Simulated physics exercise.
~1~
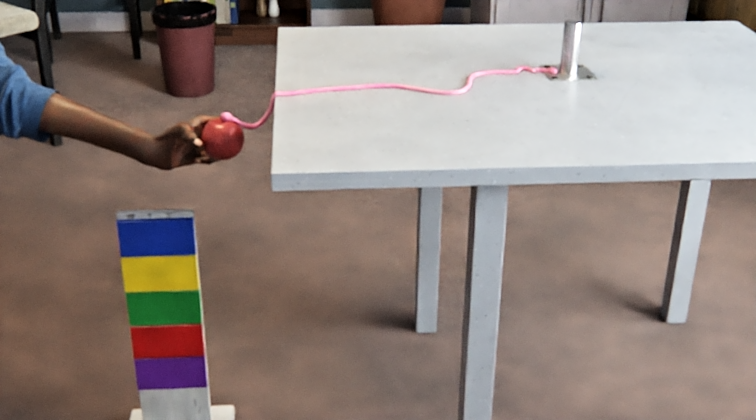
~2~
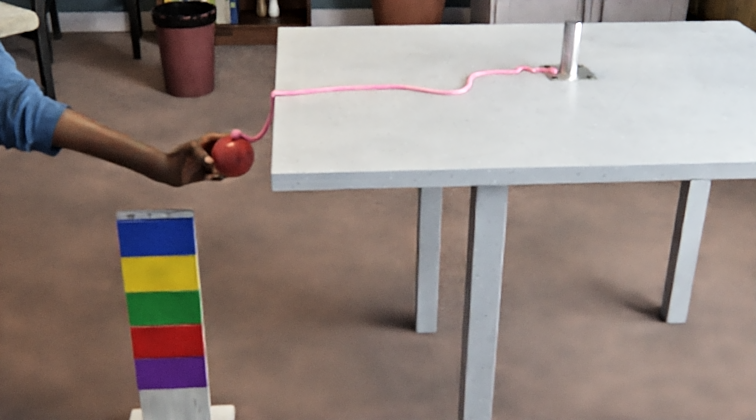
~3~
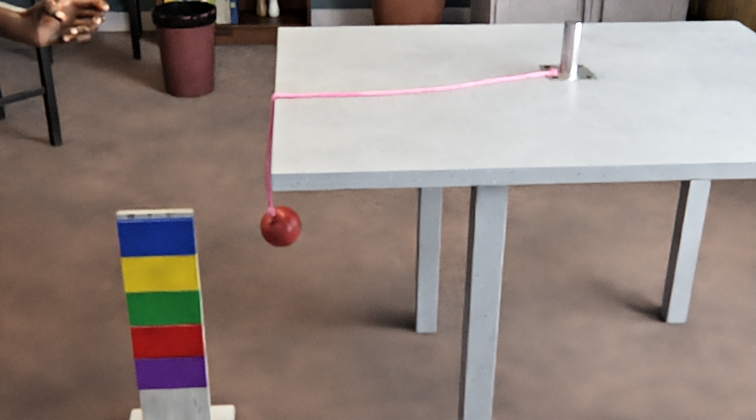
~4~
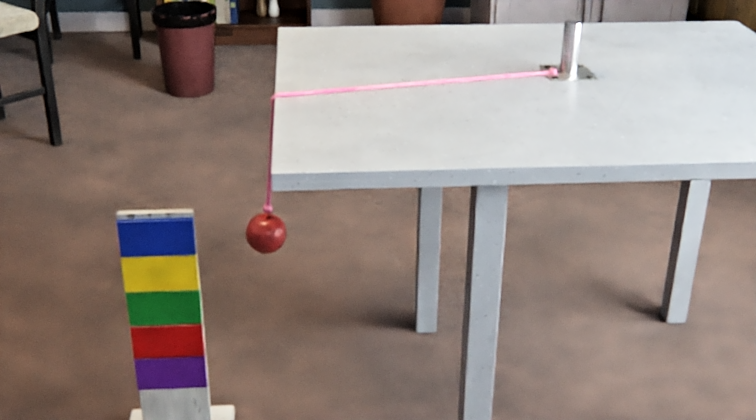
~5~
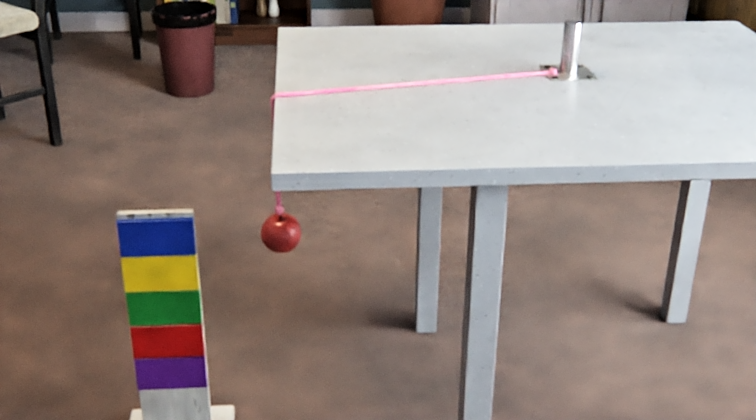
A red apple on a pink cord was held out beside a grey table by a hand, which let go and drew back. The apple dropped a little, swung slightly left, then right, and ended up hanging level with the blue band.
